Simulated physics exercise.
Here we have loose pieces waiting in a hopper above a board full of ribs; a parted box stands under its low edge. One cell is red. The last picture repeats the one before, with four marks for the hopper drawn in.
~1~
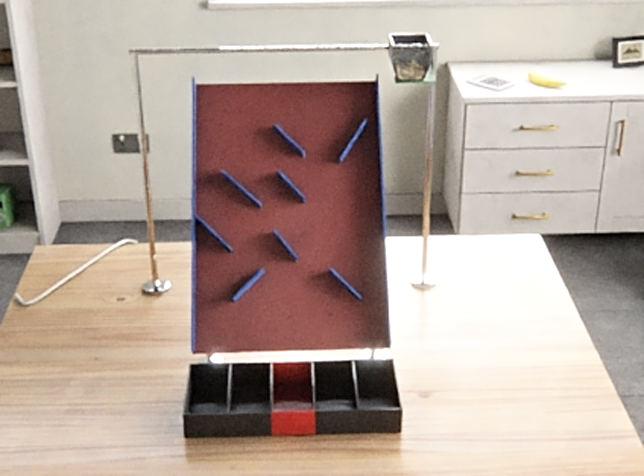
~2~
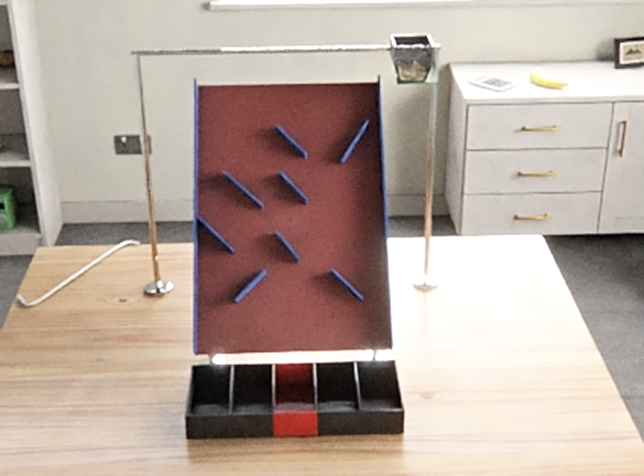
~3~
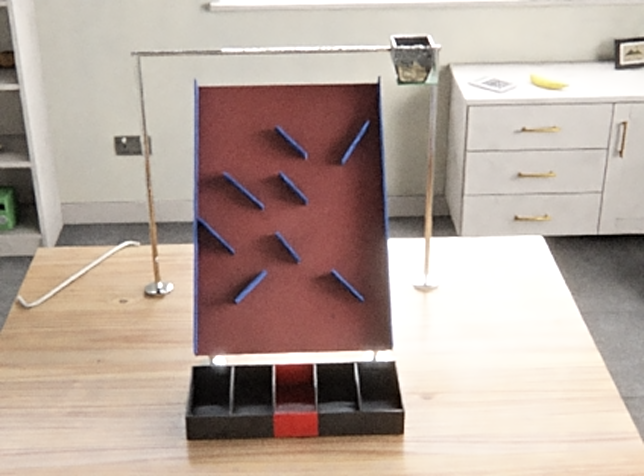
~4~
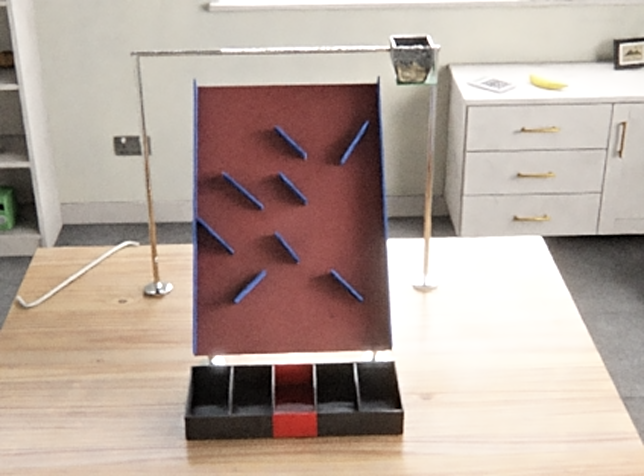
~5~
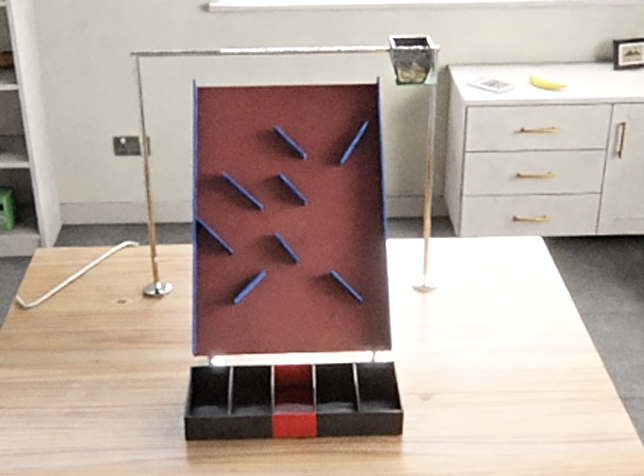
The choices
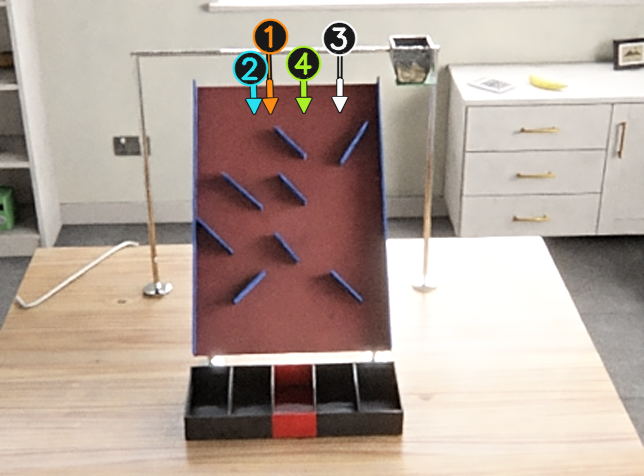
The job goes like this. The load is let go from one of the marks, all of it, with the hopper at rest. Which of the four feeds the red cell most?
Use mark 3.
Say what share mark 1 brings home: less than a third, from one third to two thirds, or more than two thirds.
Less than a third.
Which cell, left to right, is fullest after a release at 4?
It is the fifth one.
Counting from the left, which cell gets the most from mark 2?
The fourth.
On the marked copy, mark 1 meets the board at (270, 108); mark 2 meets the board at (254, 108); mark 3 meets the board at (339, 106); mark 4 meets the board at (303, 107).
With 1, a small part in the red cell, most in other cells.
With 2, a stray few in the red cell, nearly all in other cells.
With 3, about a third in the red cell, about half in other cells, a small part outside the box.
With 4, a stray few in the red cell, most in other cells, a small part outside the box.
